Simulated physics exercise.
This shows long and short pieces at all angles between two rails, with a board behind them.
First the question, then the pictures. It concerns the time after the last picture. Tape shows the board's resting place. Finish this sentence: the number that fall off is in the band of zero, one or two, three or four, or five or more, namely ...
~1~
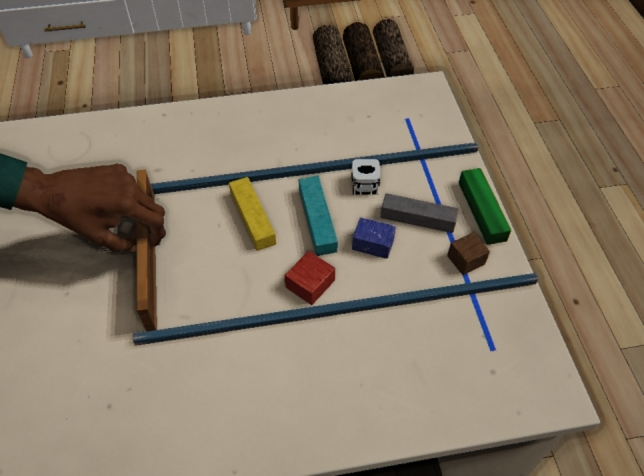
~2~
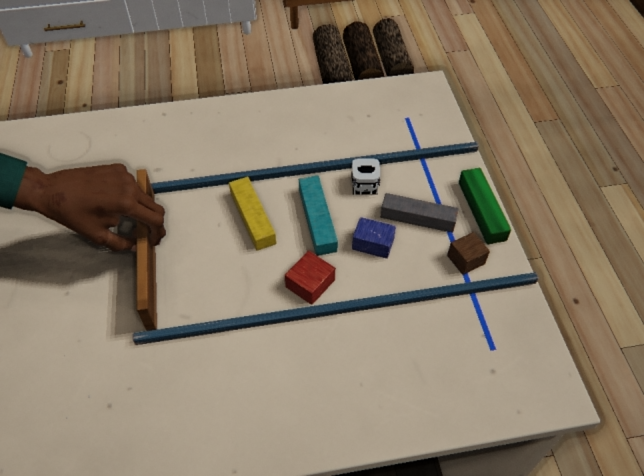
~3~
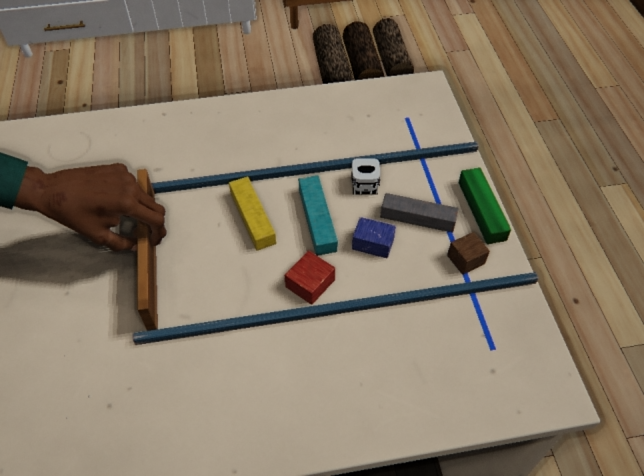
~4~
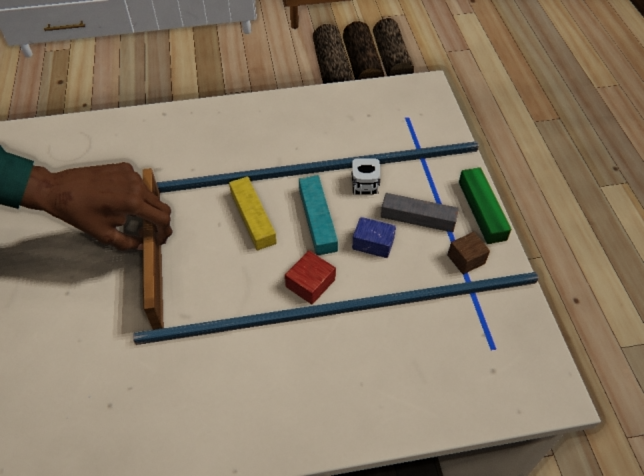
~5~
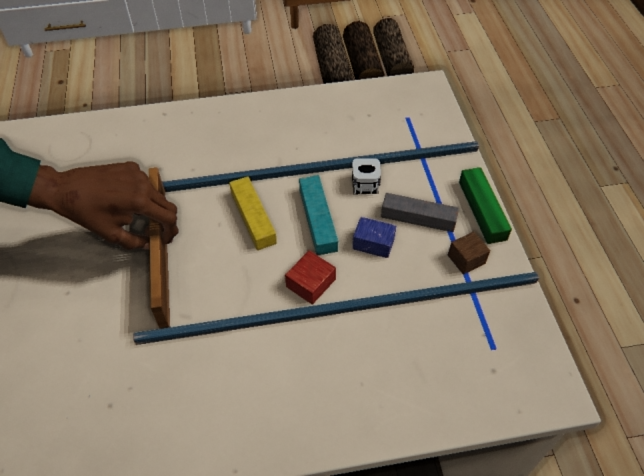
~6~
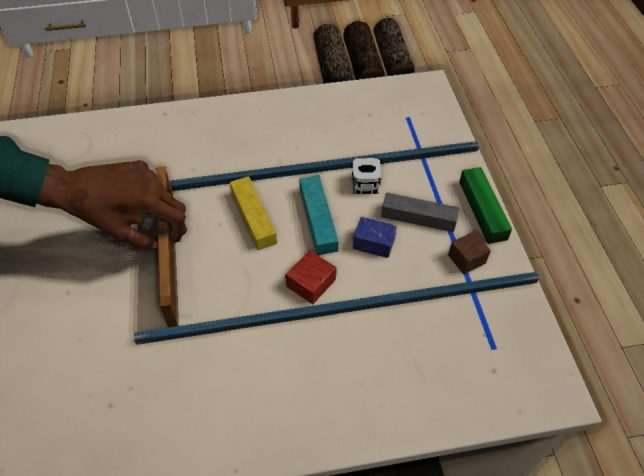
Namely one or two.
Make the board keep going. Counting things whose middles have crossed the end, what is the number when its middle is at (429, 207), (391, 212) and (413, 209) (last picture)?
Over the end: 1, 0, 1.
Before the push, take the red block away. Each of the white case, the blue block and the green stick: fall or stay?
The white case: Remains. The blue block: Remains. The green stick: Drops.
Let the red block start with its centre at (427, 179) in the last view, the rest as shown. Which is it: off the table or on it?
Result: The red block ends down.
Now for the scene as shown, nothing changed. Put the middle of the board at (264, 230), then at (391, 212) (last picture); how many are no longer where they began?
That makes 1 at the first spot and 7 at the second.
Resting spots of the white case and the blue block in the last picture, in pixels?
Final centres, first then second: (481, 159), (514, 226).
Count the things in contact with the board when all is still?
The answer is 2.
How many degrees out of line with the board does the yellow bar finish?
Roughly 0°.
A little later, none off yet; green stick at rest near (485, 204); brown block at rest near (469, 253); grey bar at rest near (420, 212).
Next, none off yet; green stick moving near (489, 204); brown block at rest near (469, 253); grey bar shifted a little near (442, 209).
When it is over, the number that fall off is one or two; down, grey bar and green stick.
